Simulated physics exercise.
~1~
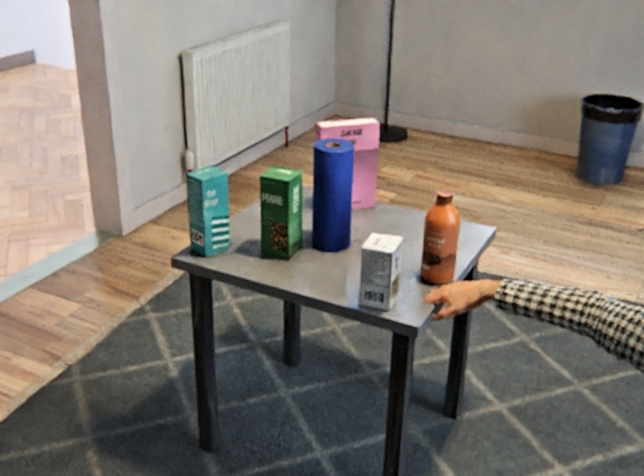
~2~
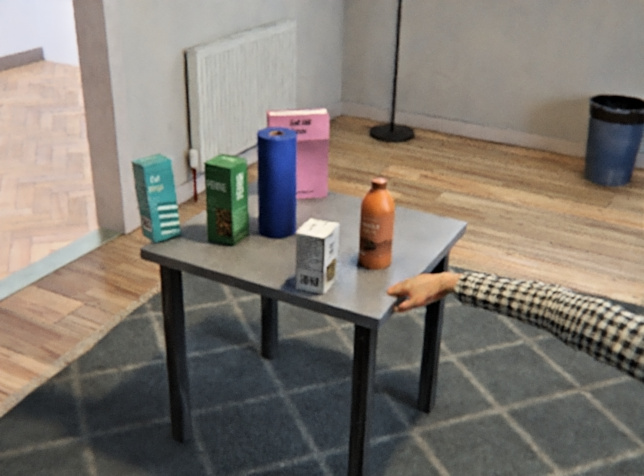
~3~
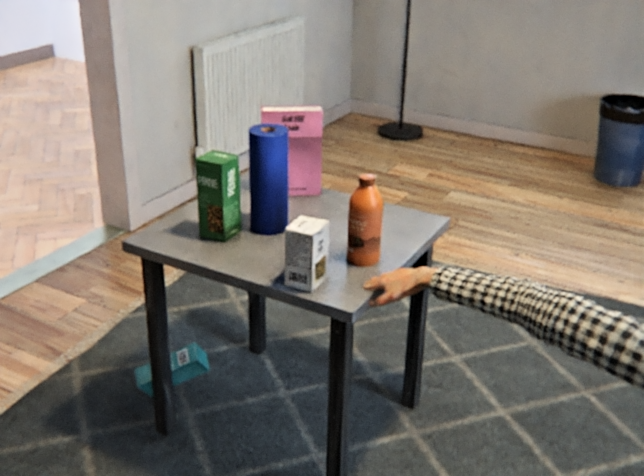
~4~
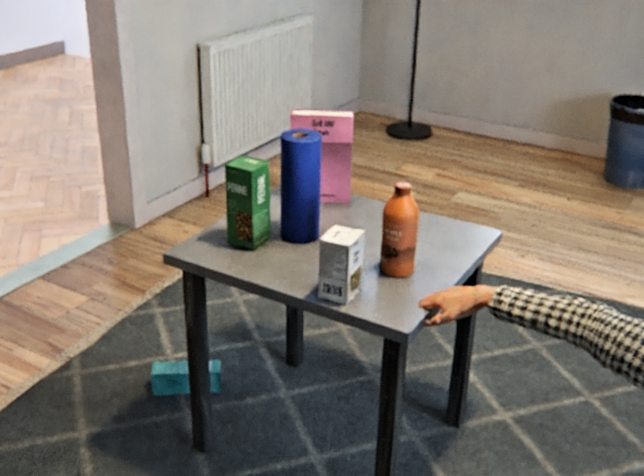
Turquoise carton falling off the left side of a grey table as a hand shifts it back and forth, other items staying upright.
